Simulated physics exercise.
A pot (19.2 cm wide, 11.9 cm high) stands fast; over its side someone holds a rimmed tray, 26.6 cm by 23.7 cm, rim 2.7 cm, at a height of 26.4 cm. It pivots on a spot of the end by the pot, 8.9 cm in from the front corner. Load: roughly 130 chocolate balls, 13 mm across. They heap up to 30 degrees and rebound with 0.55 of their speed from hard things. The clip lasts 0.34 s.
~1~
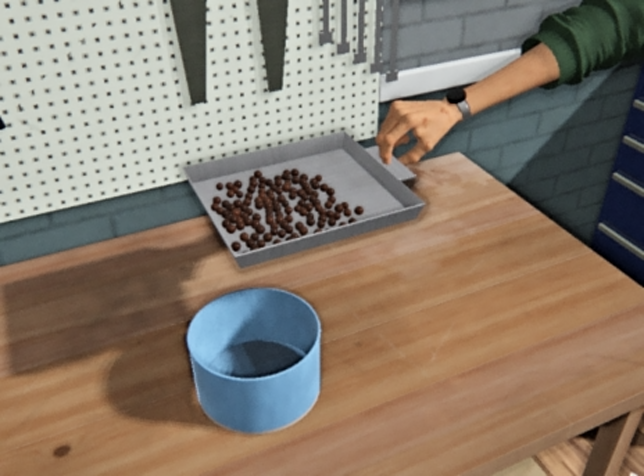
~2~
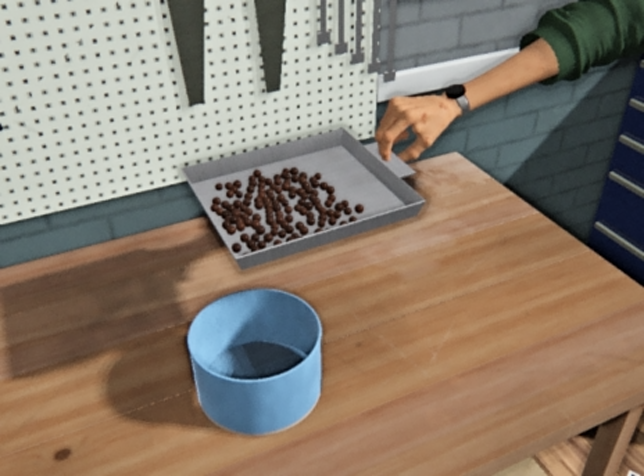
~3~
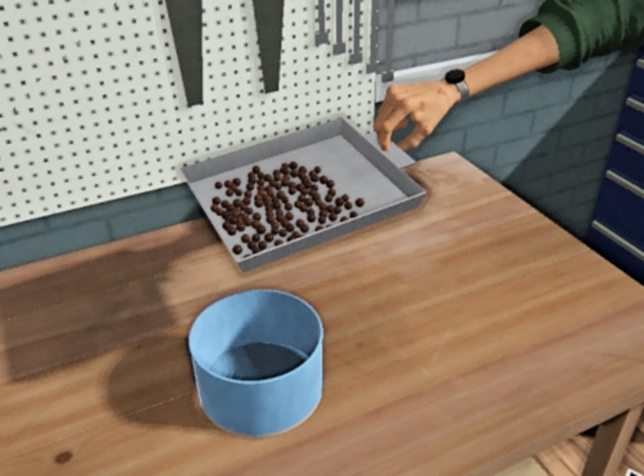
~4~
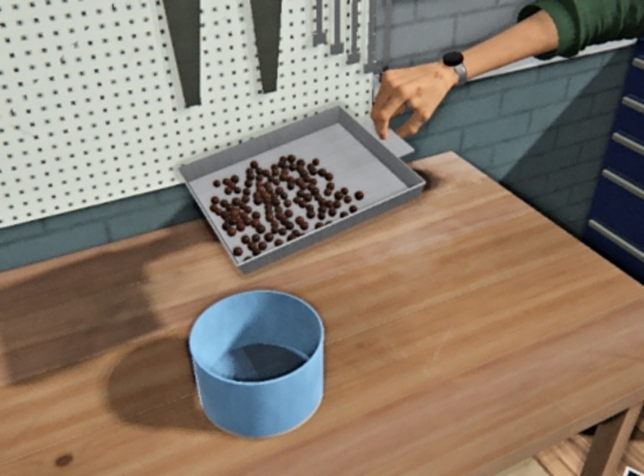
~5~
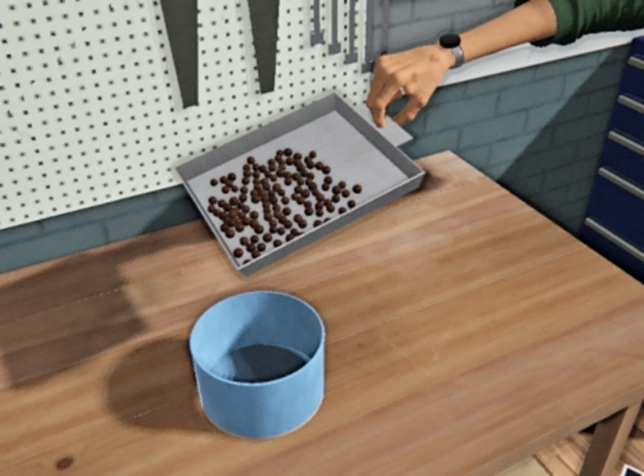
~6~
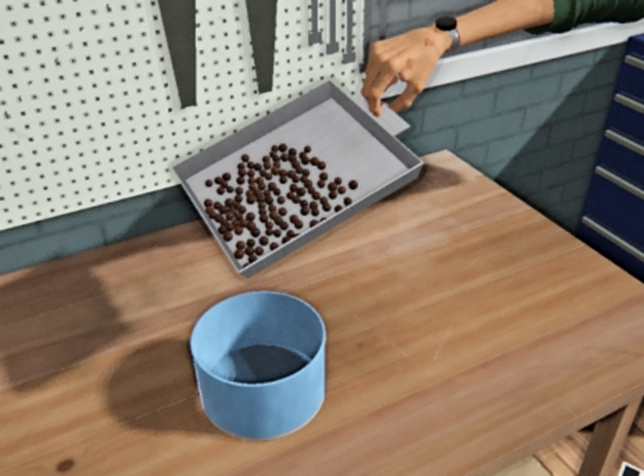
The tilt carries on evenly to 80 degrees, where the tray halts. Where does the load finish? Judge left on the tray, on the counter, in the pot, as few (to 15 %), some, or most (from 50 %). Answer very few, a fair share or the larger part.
Left on the tray: Very few; on the counter: A fair share; in the pot: The larger part.
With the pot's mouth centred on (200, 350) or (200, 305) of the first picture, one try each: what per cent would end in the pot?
About 95 and 30 per cent.
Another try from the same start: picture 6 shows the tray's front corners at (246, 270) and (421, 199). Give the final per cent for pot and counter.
Pot 95, counter 0.
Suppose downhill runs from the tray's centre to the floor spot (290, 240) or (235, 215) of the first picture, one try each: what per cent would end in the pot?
About 95 and 20 per cent.
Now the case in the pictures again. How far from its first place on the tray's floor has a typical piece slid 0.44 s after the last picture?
Some 4 cm.
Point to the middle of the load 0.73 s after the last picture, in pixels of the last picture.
Around (235, 208).
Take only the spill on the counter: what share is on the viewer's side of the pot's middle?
Roughly 60 per cent.
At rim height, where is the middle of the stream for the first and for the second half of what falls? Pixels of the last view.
At about (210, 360), then at (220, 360).
Then, 0.44 s after the last picture, tilt 49 degrees; the tray holds 100 %, the pot 0 %.
Then, 0.73 s after the last picture, tilt 68 degrees; the tray holds 100 %, the pot 0 %.
Then, 1.12 s after the last picture, tilt 80 degrees; the tray holds 65 %, the pot 5 %.
In the end, tray 5 %, counter 35 %, pot 60 %.
